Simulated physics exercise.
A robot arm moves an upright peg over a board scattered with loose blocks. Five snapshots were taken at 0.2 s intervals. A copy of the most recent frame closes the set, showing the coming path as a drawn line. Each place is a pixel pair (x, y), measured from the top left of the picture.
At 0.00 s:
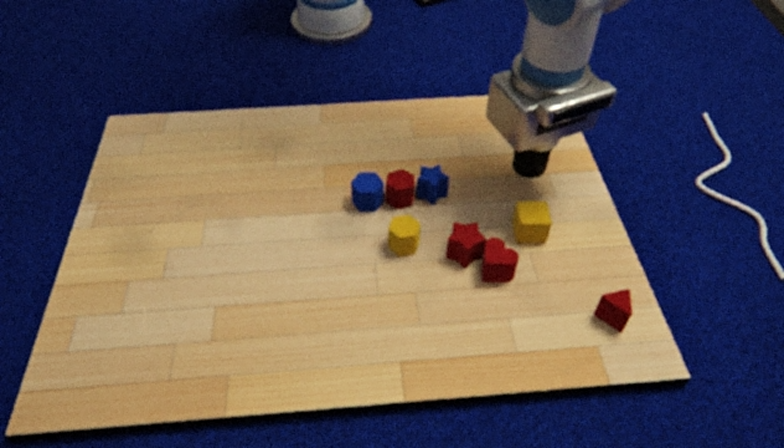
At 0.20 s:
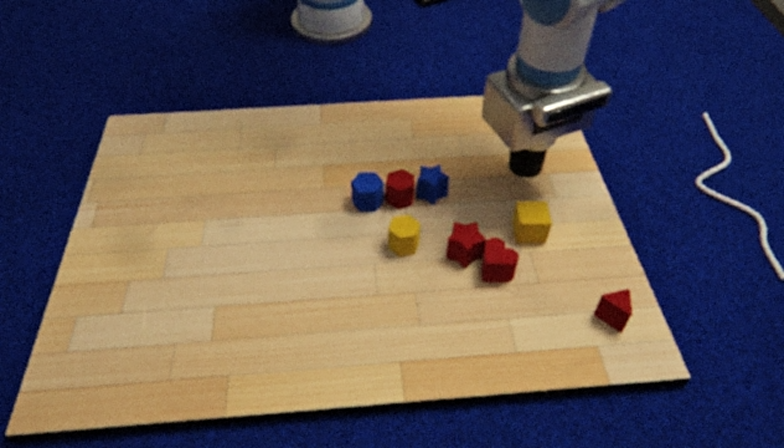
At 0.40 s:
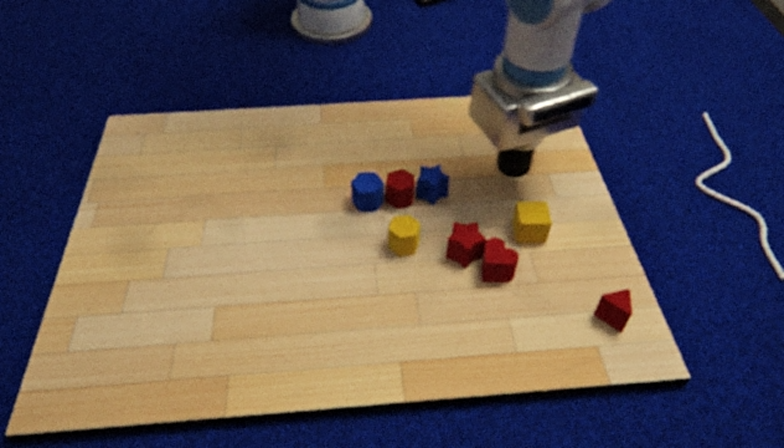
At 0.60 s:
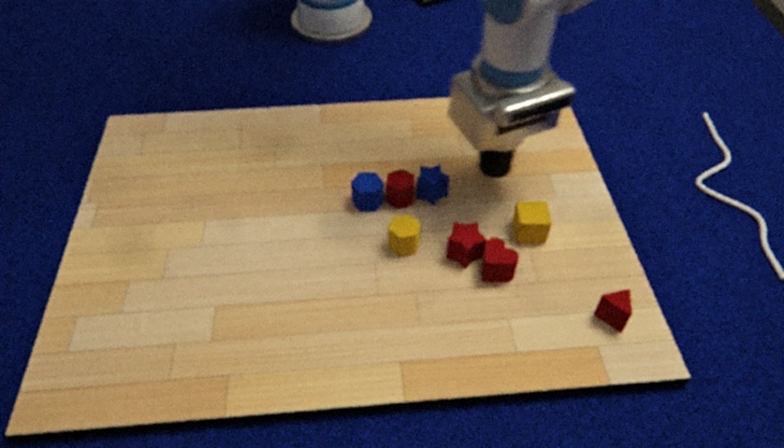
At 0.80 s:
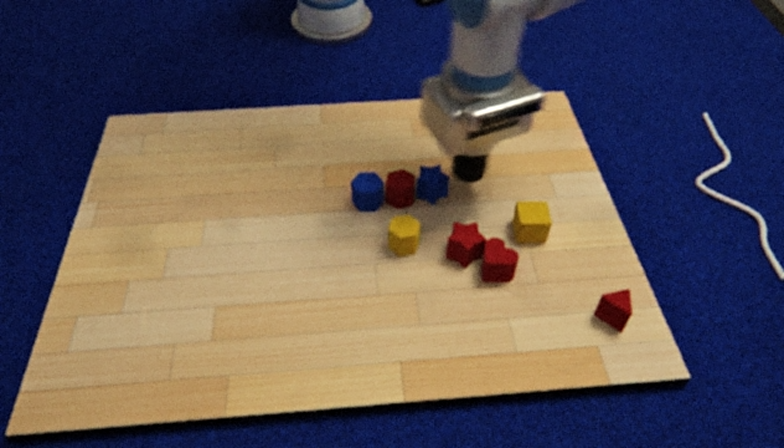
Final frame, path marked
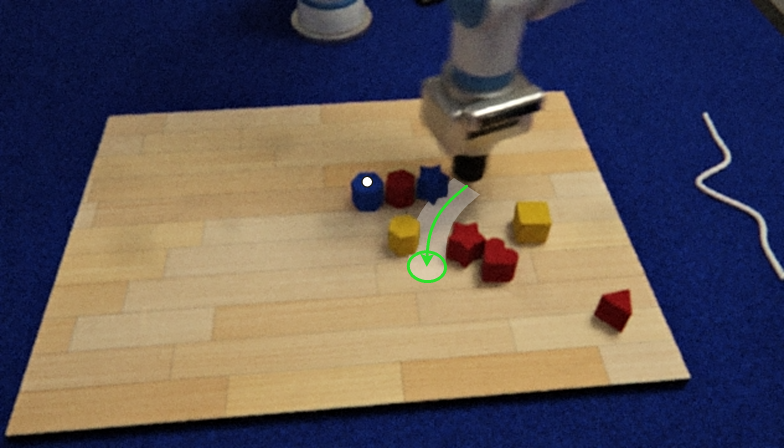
The footage shows a robot arm holding a dark peg above a wooden board scattered with red, blue and yellow blocks. The arm moves left, bringing the peg close to the blue star block, while the blocks stay still.
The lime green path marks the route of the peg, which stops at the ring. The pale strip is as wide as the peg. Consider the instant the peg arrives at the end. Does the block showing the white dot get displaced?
No, I don't think so.
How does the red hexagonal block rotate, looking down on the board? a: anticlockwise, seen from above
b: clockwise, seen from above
The one that fits is a, anticlockwise, seen from above.
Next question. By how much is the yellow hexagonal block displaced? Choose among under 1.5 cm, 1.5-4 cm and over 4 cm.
Distance: 1.5 to 4 cm.
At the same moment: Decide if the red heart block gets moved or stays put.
Right where it was.
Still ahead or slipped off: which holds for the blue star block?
Gone from the front.
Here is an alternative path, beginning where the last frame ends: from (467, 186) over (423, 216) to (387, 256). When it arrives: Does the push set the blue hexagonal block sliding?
I expect so.
The drawn path runs from (467, 186) by way of (444, 207) and (430, 234) to (427, 266); the dot is on the blue hexagonal block.
The first path, step by step. One third of the way, peg (445, 193); red hexagonal block (394, 177), turned 25° anticlockwise; blue star block (420, 177), turned 55° clockwise.
Two thirds of the way, peg (431, 221); red hexagonal block (393, 177), turned 30° anticlockwise; yellow hexagonal block (402, 227); blue star block (420, 178), turned 70° clockwise.
At the end, peg (428, 252); blue hexagonal block not moved; red hexagonal block (393, 177), turned 30° anticlockwise; yellow hexagonal block (394, 236), turned 55° clockwise; blue star block (420, 178), turned 70° clockwise; red heart block not moved.
